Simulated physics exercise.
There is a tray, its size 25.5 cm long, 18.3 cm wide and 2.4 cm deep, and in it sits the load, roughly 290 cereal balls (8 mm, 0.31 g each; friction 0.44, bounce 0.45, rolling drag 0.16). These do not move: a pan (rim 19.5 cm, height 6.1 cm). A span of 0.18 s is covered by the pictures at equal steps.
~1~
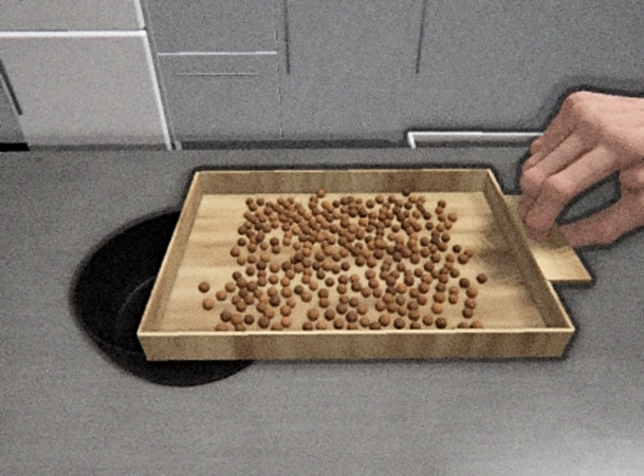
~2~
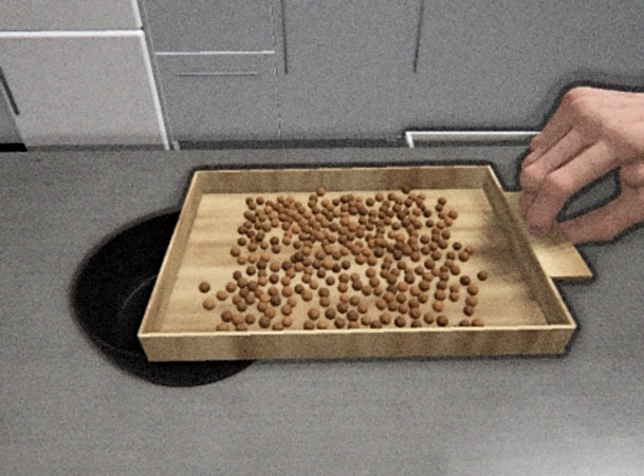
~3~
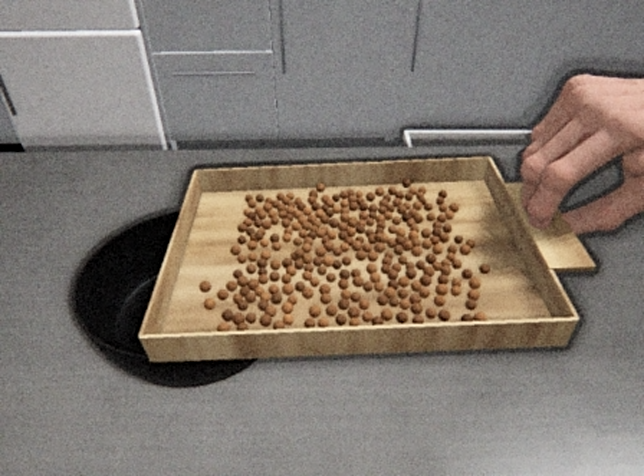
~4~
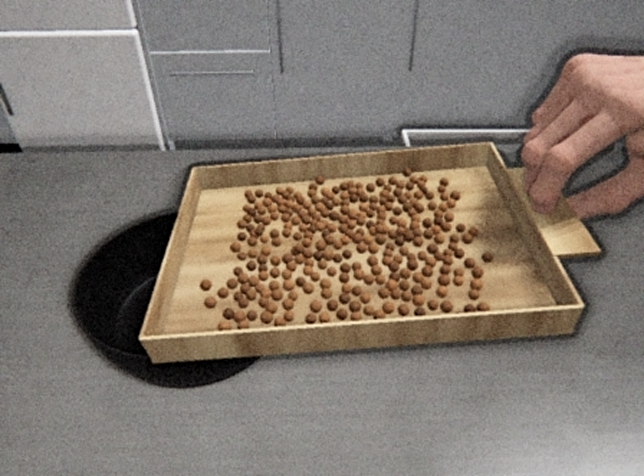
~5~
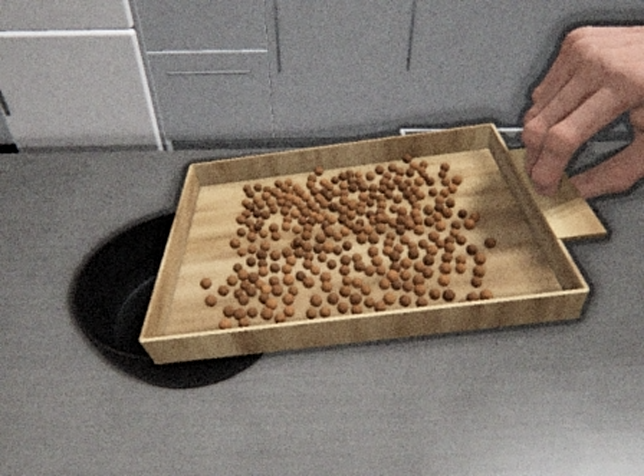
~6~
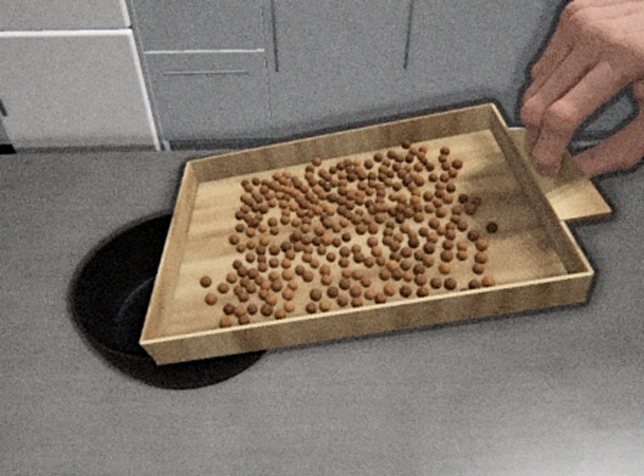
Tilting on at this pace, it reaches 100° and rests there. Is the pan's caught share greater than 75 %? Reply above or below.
Below.
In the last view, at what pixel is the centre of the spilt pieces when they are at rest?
I'd say roughly (102, 470).
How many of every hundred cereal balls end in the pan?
Around 10 %.
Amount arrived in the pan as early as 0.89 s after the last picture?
Around 0 percent at that point.
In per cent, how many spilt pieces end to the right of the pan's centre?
Roughly 20 per cent.
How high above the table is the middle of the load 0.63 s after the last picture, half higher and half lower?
About 18 cm.
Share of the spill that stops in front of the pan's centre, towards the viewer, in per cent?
Roughly 100 percent.
Then, 0.34 s after the last picture, tilt 44 degrees; tray 100 %; middle of all pieces on or above the table near (237, 219).
Then, 0.63 s after the last picture, tilt 72 degrees; tray 90 %, in the air 5 %; middle of all pieces on or above the table near (166, 251).
Then, 0.89 s after the last picture, tilt 96 degrees; tray 85 %, outside 10 %; middle of all pieces on or above the table near (125, 274).
Then, 1.13 s after the last picture, tilt 100 degrees; tray 25 %, pan 5 %, outside 50 %, in the air 25 %; middle of all pieces on or above the table near (106, 393).
In the end, pan 10 %, outside 90 %.
